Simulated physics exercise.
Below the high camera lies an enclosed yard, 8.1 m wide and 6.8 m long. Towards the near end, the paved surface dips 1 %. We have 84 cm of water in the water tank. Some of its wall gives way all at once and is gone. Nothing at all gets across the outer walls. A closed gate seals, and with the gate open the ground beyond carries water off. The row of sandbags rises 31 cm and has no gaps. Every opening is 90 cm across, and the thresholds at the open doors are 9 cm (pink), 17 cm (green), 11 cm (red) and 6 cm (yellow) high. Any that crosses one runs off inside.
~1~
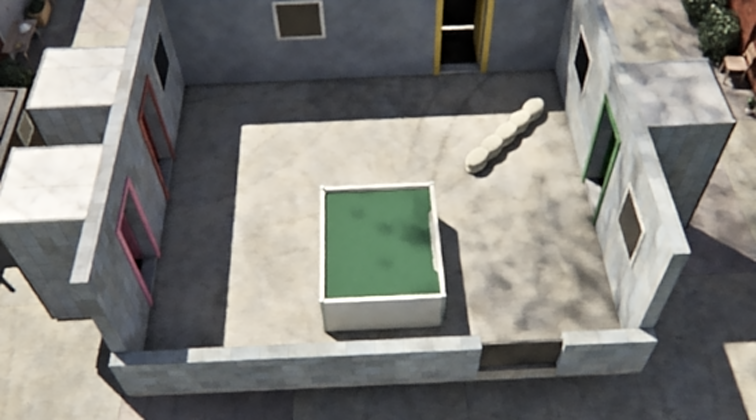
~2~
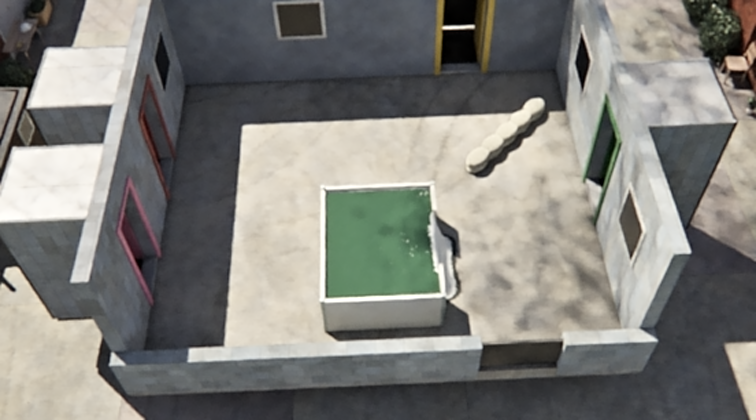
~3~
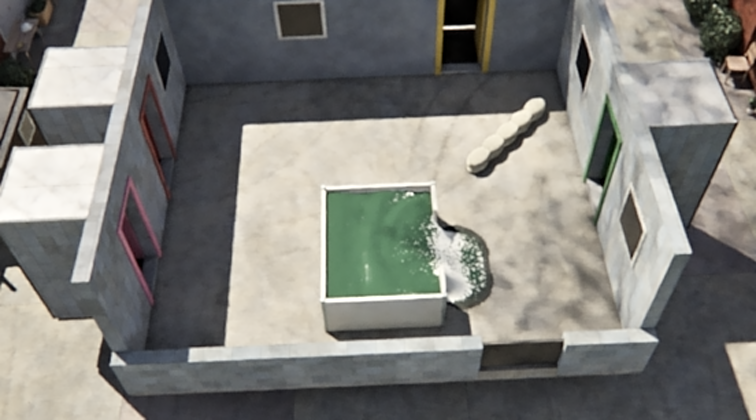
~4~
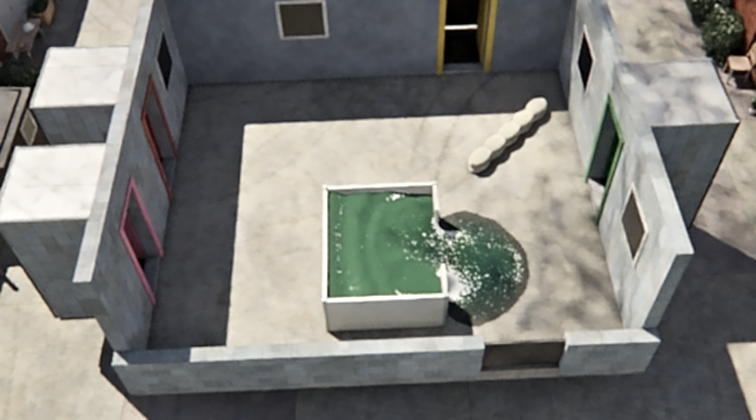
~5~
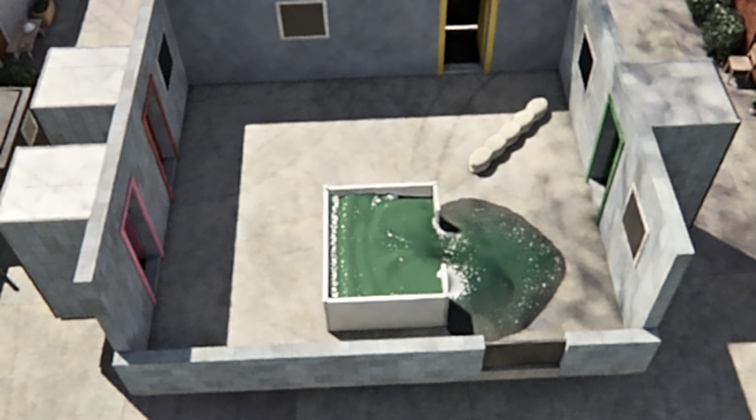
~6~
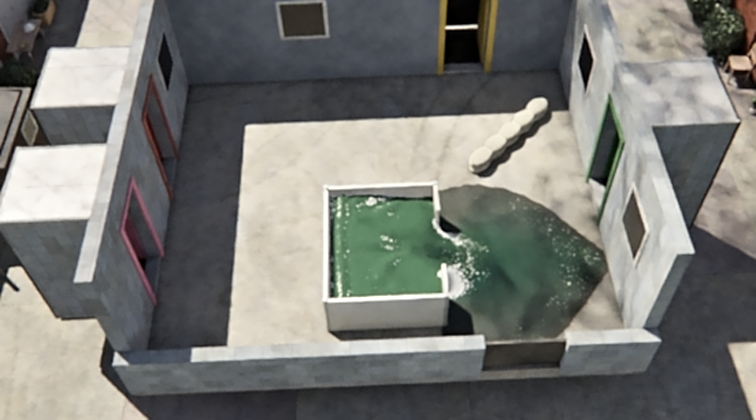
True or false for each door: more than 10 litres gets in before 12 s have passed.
Pink door false, green door true, red door false, yellow door false.
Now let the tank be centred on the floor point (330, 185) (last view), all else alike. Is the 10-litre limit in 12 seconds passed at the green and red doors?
So the green door tops the limit and the red door keeps within it.
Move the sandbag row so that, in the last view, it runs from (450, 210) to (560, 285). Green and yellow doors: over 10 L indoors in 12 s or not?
Green within the limit, yellow exceeded.
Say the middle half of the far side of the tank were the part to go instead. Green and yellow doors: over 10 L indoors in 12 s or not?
With respect to that limit, green ends up inside it, yellow ends up outside it.
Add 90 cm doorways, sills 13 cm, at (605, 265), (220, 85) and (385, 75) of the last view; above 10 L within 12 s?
Per doorway, in order: Sufficient / insufficient / insufficient.
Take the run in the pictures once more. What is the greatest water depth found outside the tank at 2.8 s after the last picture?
Roughly 30 cm.
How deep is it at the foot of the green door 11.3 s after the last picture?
9.0 cm.
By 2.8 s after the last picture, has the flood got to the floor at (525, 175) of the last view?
By then the spot is drenched.
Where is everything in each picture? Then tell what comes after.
The water tank at (380, 242) is whole and still, 84 cm deep, in the first frame.
Water pours out at (435, 256) and has run 0.7 m, to (451, 297); typically 13 cm deep outside, 84 cm at the water tank's back, in the second frame.
The front is at (488, 286), 1.0 m from the gap at (435, 258); 1.2 m2 of floor is under water; 84 cm left at the back of the water tank, in the third frame.
The front is at (525, 273), 1.6 m from the gap at (437, 258); 2.6 m2 of floor is under water; 80 cm left at the back of the water tank, in the fourth frame.
Water pours out at (438, 258) and has run 2.2 m, to (562, 266); typically 7 cm deep outside, 72 cm at the water tank's back, in the fifth frame.
Water pours out at (438, 258) and has run 3.0 m, to (605, 264); typically 5 cm deep outside, 73 cm at the water tank's back, in the sixth frame.
Then, 0.7 s after the last picture water covers 20 % of the floor and is deepest (54 cm) near (624, 351); pink door not reached, green door 29 cm at the sill, 4 L in, red door not reached, yellow door not reached.
Then, 1.5 s after the last picture water covers 25 % of the floor and is deepest (48 cm) near (608, 287); pink door not reached, green door 30 cm at the sill, 45 L in, red door not reached, yellow door not reached.
Then, 2.8 s after the last picture water covers 30 % of the floor and is deepest (30 cm) near (568, 129); pink door not reached, green door 20 cm at the sill, 81 L in, red door not reached, yellow door 4 cm at the sill, 0 L in.
Then, 6.3 s after the last picture water covers 75 % of the floor and is deepest (20 cm) near (582, 183); pink door 7 cm at the sill, 0 L in, green door 19 cm at the sill, 94 L in, red door not reached, yellow door 5 cm at the sill, 0 L in.
Then, 11.3 s after the last picture water covers 90 % of the floor and is deepest (16 cm) near (602, 352); pink door 11 cm at the sill, 1 L in, green door 9 cm at the sill, 97 L in, red door 7 cm at the sill, 0 L in, yellow door 2 cm at the sill, 0 L in.
